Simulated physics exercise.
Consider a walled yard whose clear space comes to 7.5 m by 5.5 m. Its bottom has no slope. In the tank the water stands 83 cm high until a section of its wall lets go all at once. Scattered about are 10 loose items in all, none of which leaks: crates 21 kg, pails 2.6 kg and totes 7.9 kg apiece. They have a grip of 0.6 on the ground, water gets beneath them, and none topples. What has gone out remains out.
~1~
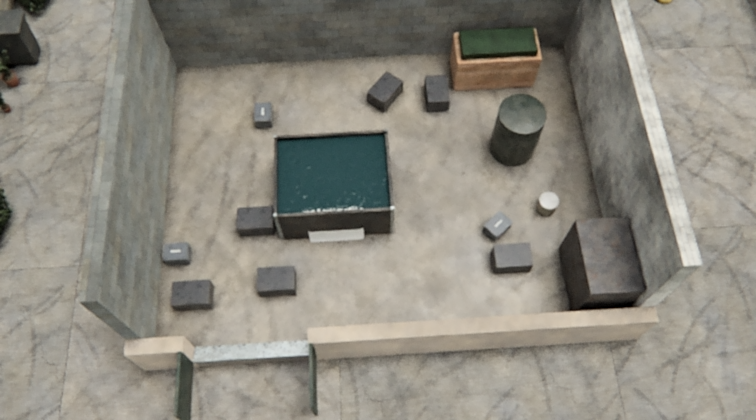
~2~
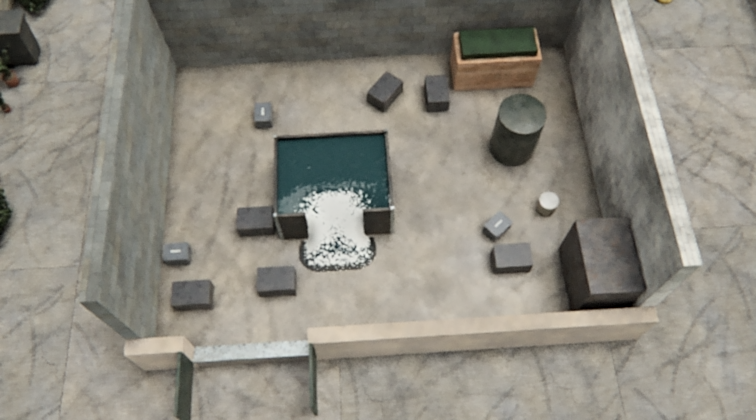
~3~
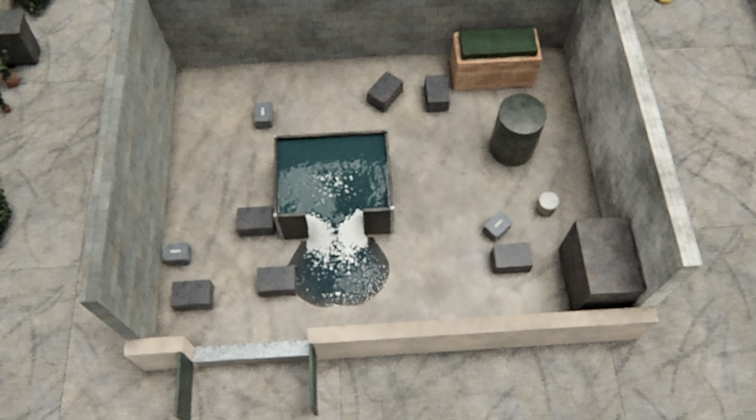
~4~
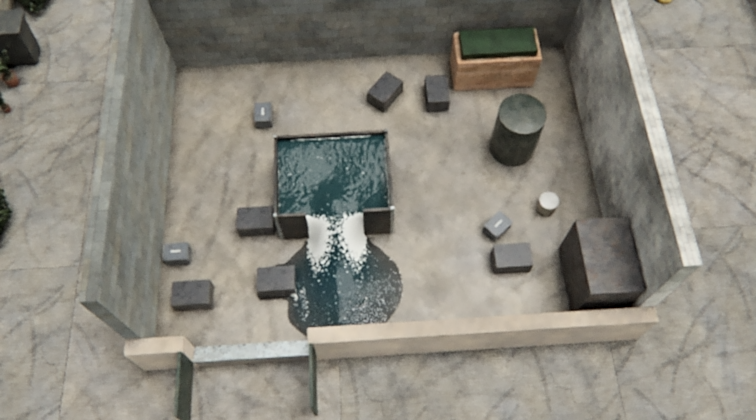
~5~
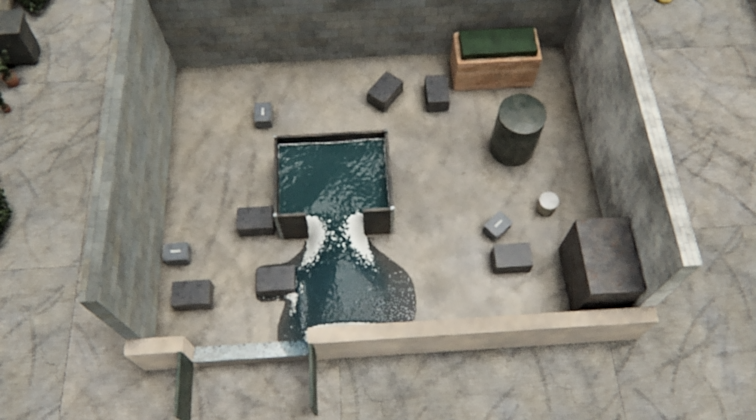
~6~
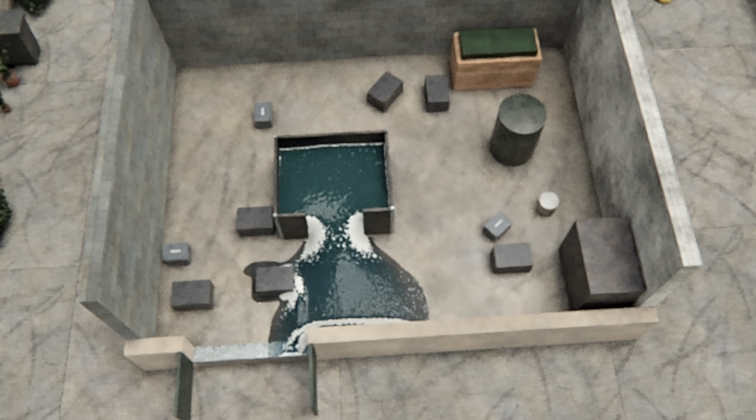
A walled yard of grey stone with a pale low wall and a gap along its near side is seen from high above by a still camera. A dark tank of teal water stands left of centre among scattered grey blocks, with a dark green cylinder, a wooden box topped in green and a dark block at right. Water pours from the tank's near side in white foam, spreads over the floor, reaches the low wall and wraps around a nearby block, while the blocks stay put.
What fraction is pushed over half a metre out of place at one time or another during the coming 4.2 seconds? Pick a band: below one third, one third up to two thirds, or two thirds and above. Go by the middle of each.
The share is one third up to two thirds.
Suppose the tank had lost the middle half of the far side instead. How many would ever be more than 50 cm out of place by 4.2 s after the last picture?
The answer then is 3.
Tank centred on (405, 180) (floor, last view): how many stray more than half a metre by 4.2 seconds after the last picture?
So the tally would be 4.
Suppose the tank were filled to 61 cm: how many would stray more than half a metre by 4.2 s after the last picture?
You'd get 2 in that case.
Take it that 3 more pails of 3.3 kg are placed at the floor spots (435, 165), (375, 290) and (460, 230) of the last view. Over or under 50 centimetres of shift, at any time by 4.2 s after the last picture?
In order: Within it, beyond it, within it.
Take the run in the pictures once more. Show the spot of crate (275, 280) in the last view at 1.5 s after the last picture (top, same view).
Estimated pixel: Around (237, 293).
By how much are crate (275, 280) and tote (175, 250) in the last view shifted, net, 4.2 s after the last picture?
Taking them in turn, I get 60 cm for the first and 10 cm for the second.
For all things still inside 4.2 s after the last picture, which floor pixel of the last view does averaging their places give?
Roughly at (355, 178).
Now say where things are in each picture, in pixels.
In the first picture, a crate at (276, 278), on the bottom; a crate at (385, 87) rests on the ground; water covers 2.6 m2; 0 of 10 have shifted.
In the second picture, a crate at (276, 278), on the bottom; a crate at (385, 87), on the bottom; water covers 3.2 m2; 0 of 10 have shifted.
In the third picture, a crate at (276, 278), on the bottom; a crate at (385, 87), on the bottom; 4.2 m2 under water; 0 of 10 have shifted.
In the fourth picture, a crate at (276, 278), on the bottom; a crate at (385, 87) rests on the ground; 5.2 m2 under water; 0 of 10 have shifted.
In the fifth picture, a crate at (276, 278) rests on the ground; a crate at (385, 87) rests on the ground; 5.8 m2 under water; 0 of 10 have shifted.
In the sixth picture, a crate at (275, 278), on the bottom; a crate at (385, 87), on the bottom; water covers 6.3 m2; 0 of 10 have shifted.
Then, 0.4 s after the last picture 0 of 10 are over 50 cm from their spots; 0 afloat.
Then, 1.5 s after the last picture 1 of 10 are over 50 cm from their spots; 0 afloat.
Then, 2.8 s after the last picture 4 of 10 are over 50 cm from their spots; 0 afloat.
Then, 4.2 s after the last picture 4 of 10 are over 50 cm from their spots, and 4 have been at some point; 0 afloat.
